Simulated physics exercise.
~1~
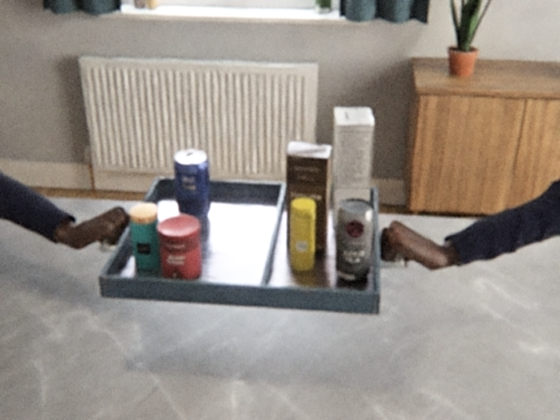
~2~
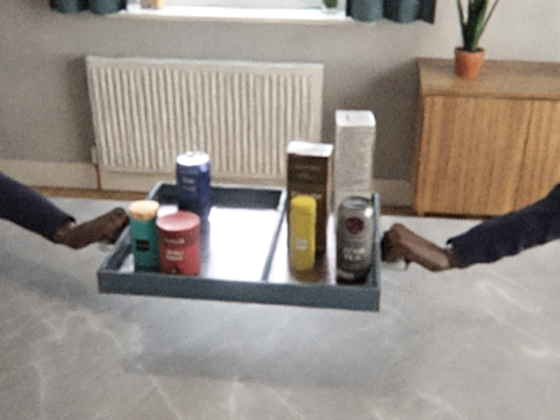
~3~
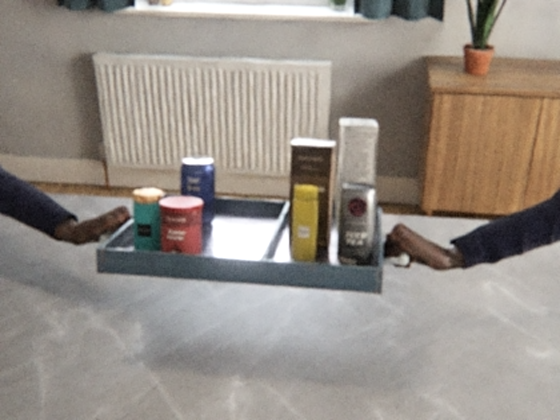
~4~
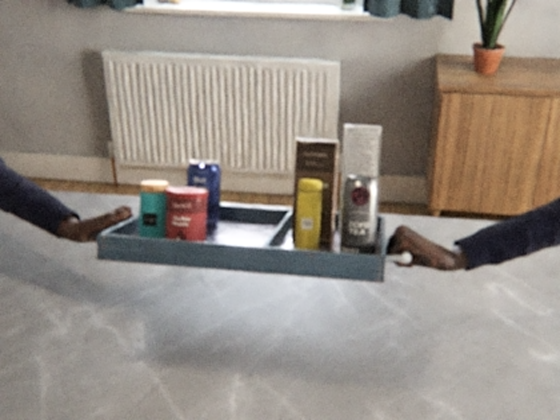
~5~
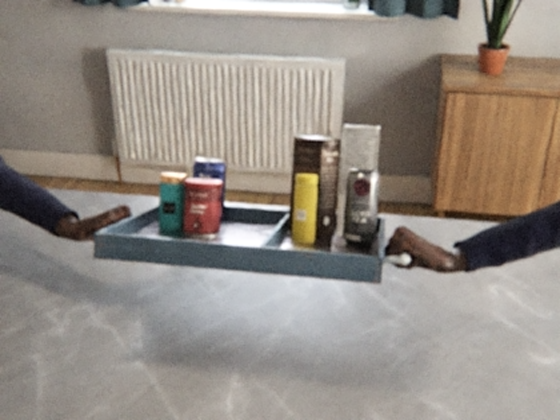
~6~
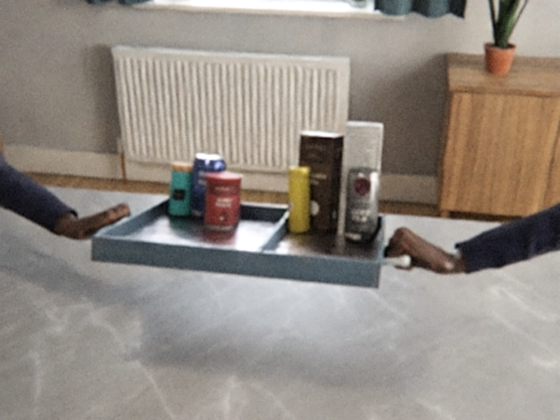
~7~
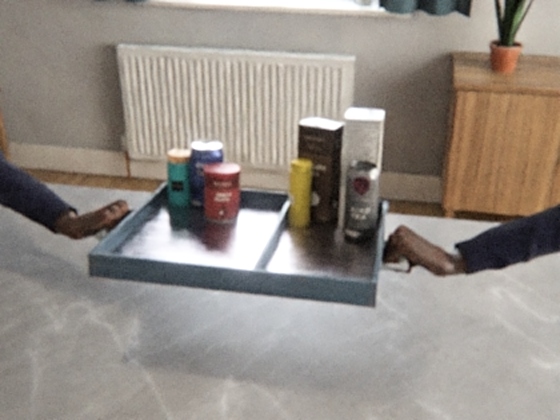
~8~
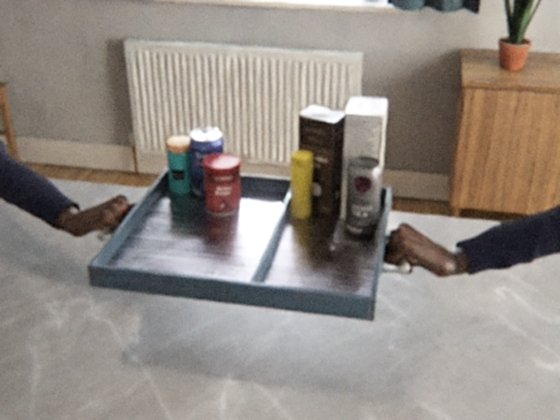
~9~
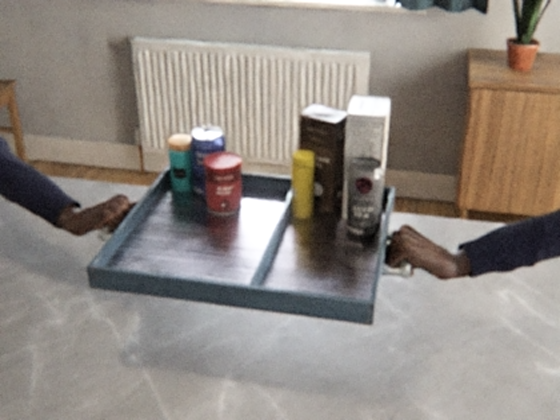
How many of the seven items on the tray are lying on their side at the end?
None of them are lying on their side, as all seven items are still standing on the tray when it is level again.
At first, two hands hold a divided tray level above a grey surface, with three containers on the left and two tall cartons, a yellow shaker and a grey can on the right. The hands tip the tray so that its far edge drops. The turquoise shaker and red tin slide away from the viewer, closing in on the blue can, while the yellow shaker and grey can slip toward the far edge beside the cartons. The hands then bring the tray back to level. It ends with everything standing upright, gathered toward the far side, leaving the near part empty.
